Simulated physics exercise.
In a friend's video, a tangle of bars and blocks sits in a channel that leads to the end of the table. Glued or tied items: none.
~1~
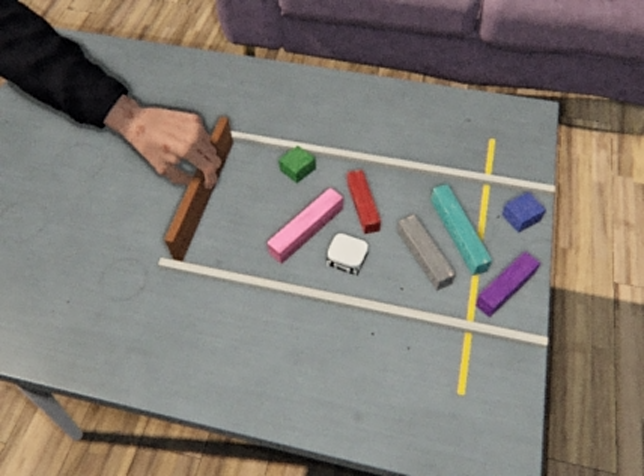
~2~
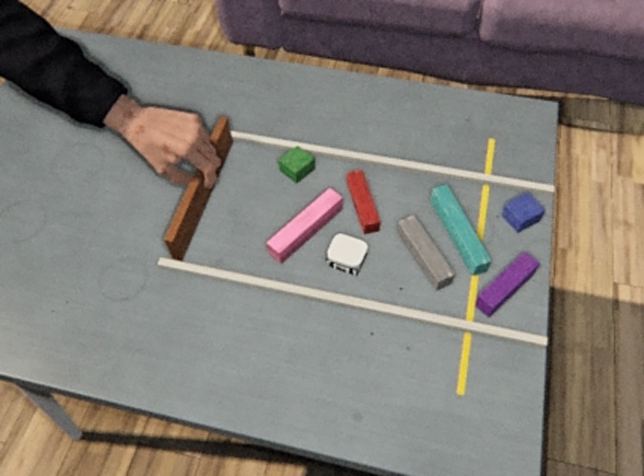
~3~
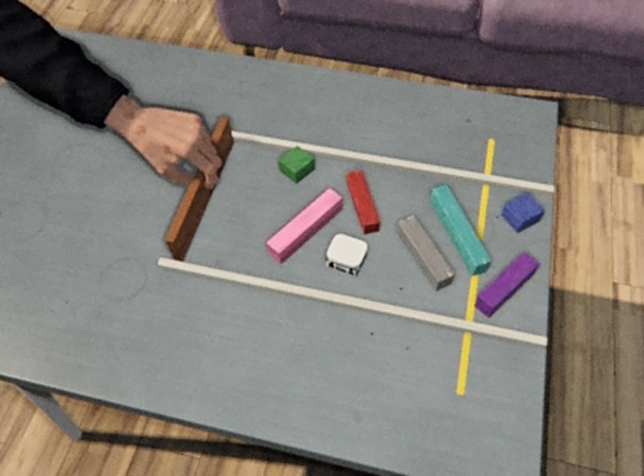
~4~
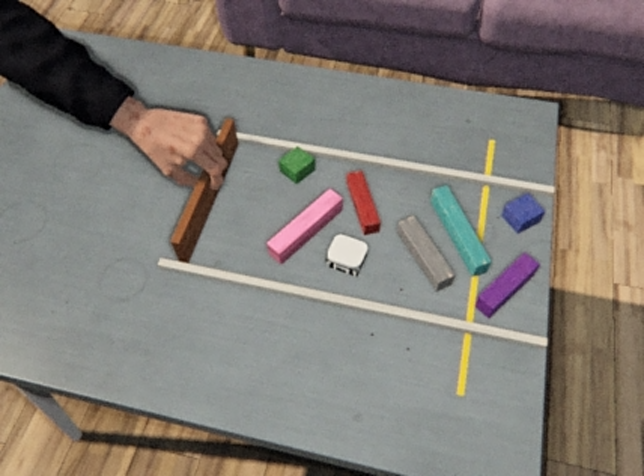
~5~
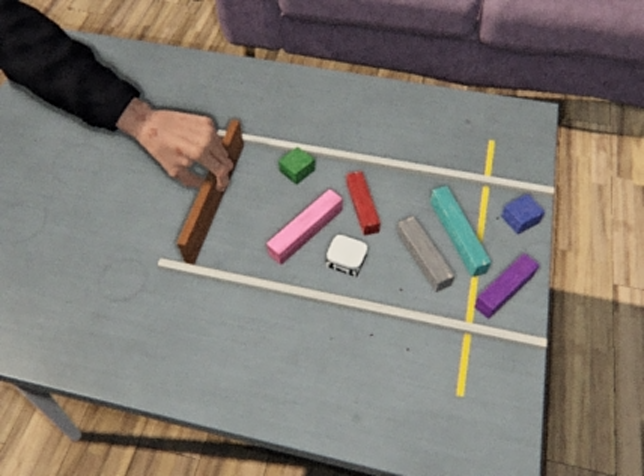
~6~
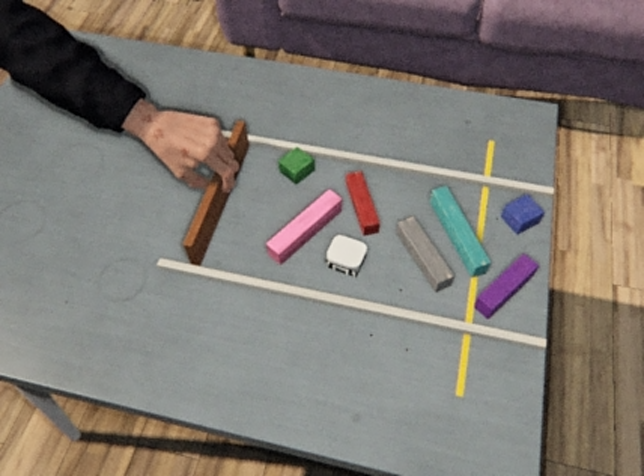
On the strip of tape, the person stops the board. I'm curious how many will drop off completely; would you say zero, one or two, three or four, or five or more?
I would say one or two.
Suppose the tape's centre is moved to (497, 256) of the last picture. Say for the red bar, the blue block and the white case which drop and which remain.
Here the red bar remains in place while the blue block drops down and the white case remains in place.
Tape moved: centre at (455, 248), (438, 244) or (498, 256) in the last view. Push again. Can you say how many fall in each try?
The three tries give 0, 0 and 4.
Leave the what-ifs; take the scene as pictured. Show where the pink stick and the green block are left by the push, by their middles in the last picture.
Close to (487, 262); the other close to (499, 196).
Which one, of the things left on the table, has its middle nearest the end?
The turquoise bar.
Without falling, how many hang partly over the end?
Count of overhanging things: 2.
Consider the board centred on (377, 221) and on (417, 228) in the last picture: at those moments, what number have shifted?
First 5, then 7.
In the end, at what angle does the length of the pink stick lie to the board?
I'd estimate about 0 degrees.
A little later, none off yet; blue block at rest near (522, 214); purple bar at rest near (506, 286); turquoise bar at rest near (459, 231).
Next, none off yet; blue block at rest near (522, 214); purple bar at rest near (506, 286); turquoise bar shifted a little near (470, 233).
When it is over, the number that fall off is one or two; down, purple bar and blue block.
